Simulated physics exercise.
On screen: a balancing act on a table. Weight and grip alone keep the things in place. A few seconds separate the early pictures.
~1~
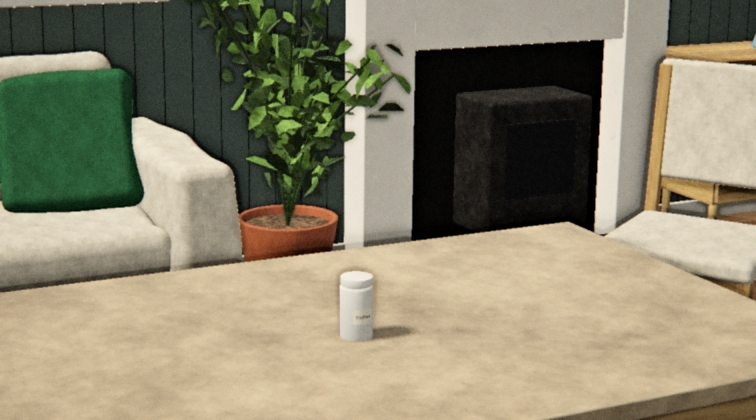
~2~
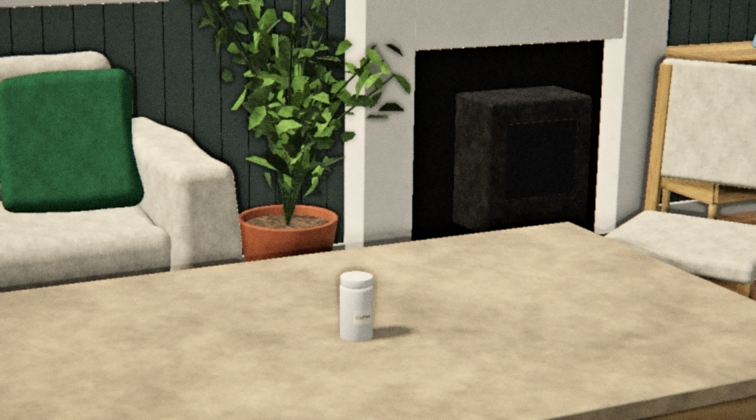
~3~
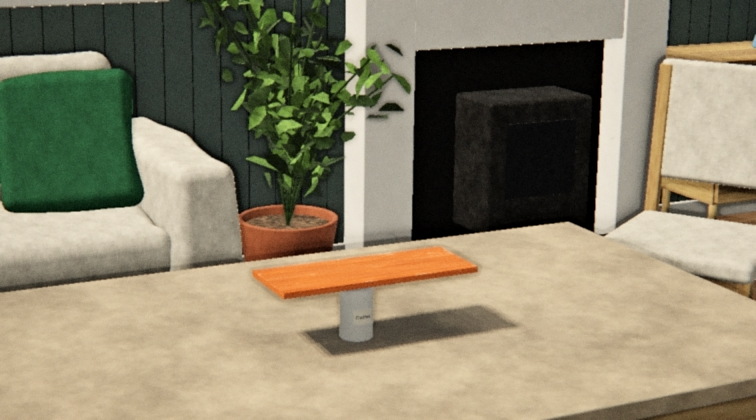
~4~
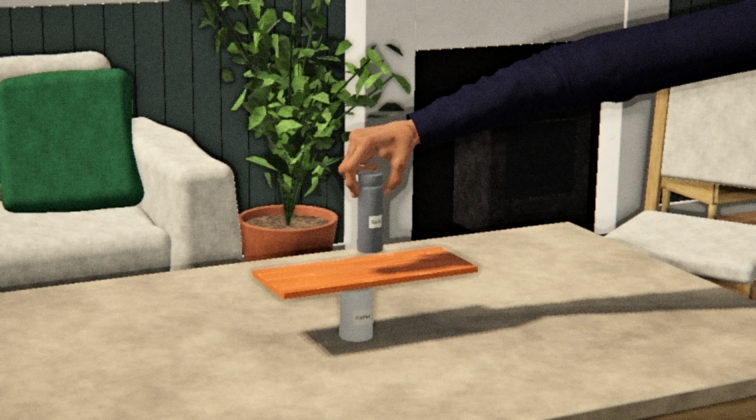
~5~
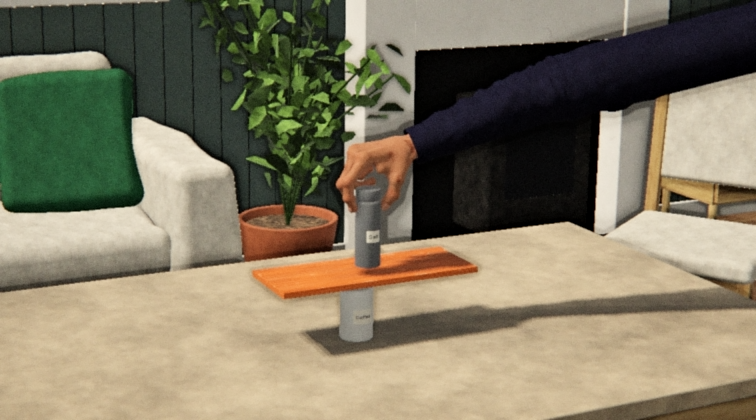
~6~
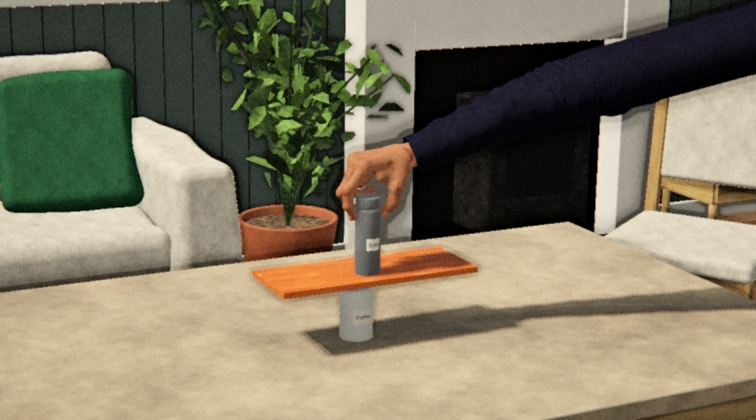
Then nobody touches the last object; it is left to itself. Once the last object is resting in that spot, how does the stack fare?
The result is a standing stack.
Then, 0.20 s on from there, no change.
Then, 0.40 s on from there, grey shaker resting near (368, 235).
In the end, all 3 unmoved. At the end, from the last picture's camera, grey shaker near (368, 235). The stack keeps its balance.
